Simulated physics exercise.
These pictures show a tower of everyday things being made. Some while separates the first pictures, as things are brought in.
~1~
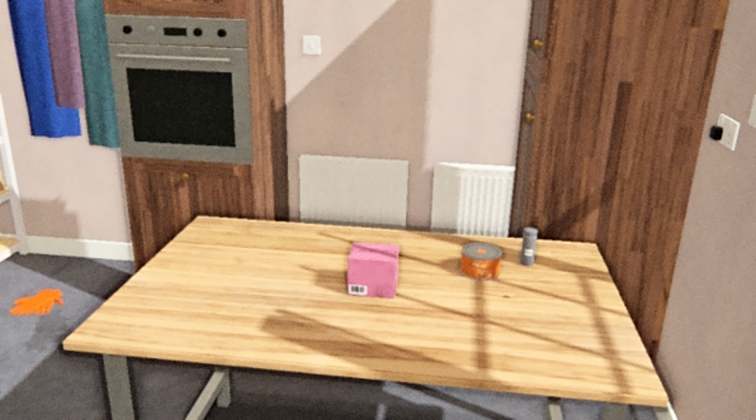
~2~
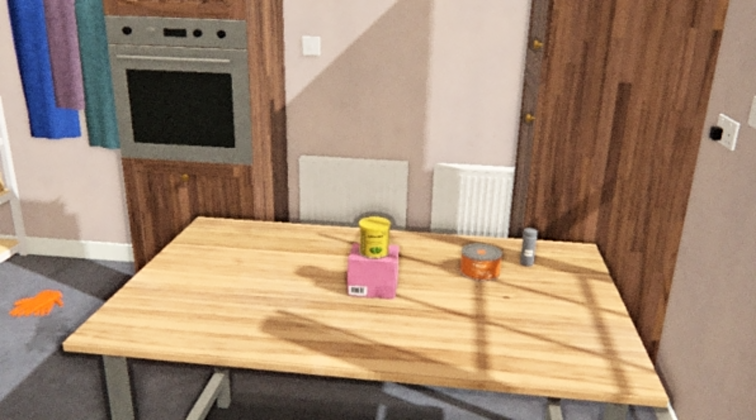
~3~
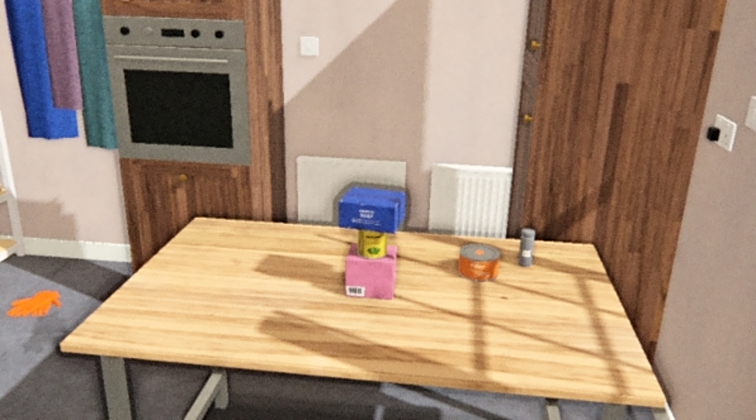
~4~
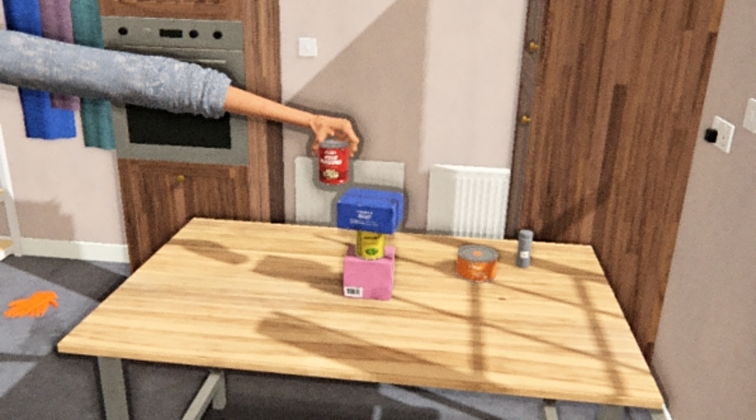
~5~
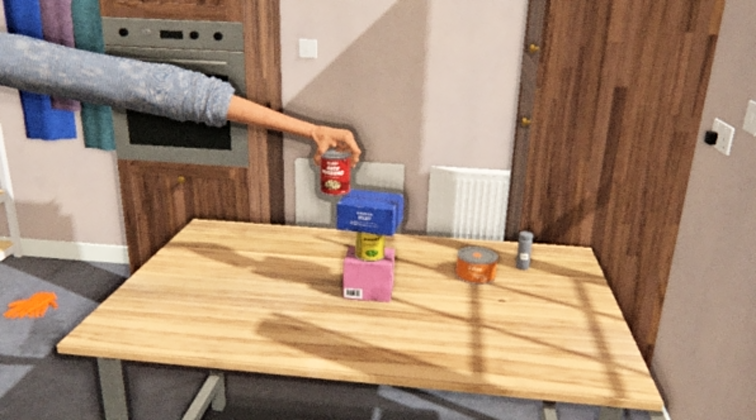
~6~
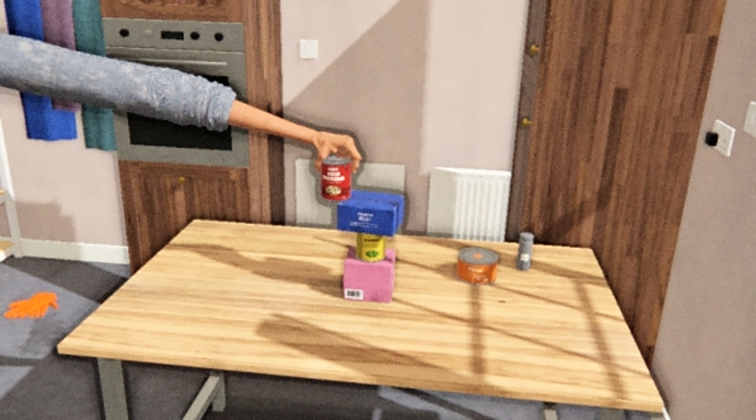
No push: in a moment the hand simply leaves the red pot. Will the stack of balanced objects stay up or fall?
It doesn't stay upright.
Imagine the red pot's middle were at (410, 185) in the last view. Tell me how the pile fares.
Well, it topples after that.
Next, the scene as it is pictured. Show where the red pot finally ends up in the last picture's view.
Around (332, 275).
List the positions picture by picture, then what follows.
The last thing is not in view yet, in the first frame.
The last thing is not in view yet; grey shaker (529, 247), in the second frame.
The last thing is not in view yet; pink box (371, 271), in the third frame.
Coming down; red pot (333, 163); blue box (371, 210), in the fourth frame.
Coming down; red pot (335, 173); orange tub (476, 265), in the fifth frame.
Set down, still held; red pot (336, 178); yellow pot (371, 241), in the sixth frame.
Then, 0.30 s past the last view, red pot now fallen.
Then, 0.40 s past the last view, things are still on the move.
Then, 0.50 s past the last view, as before.
Then, 1.20 s past the last view, nothing new.
Finally, fallen, red pot; the other 5 still in place. Final places as the last picture's camera would see them, red pot near (332, 275). The pile comes apart.
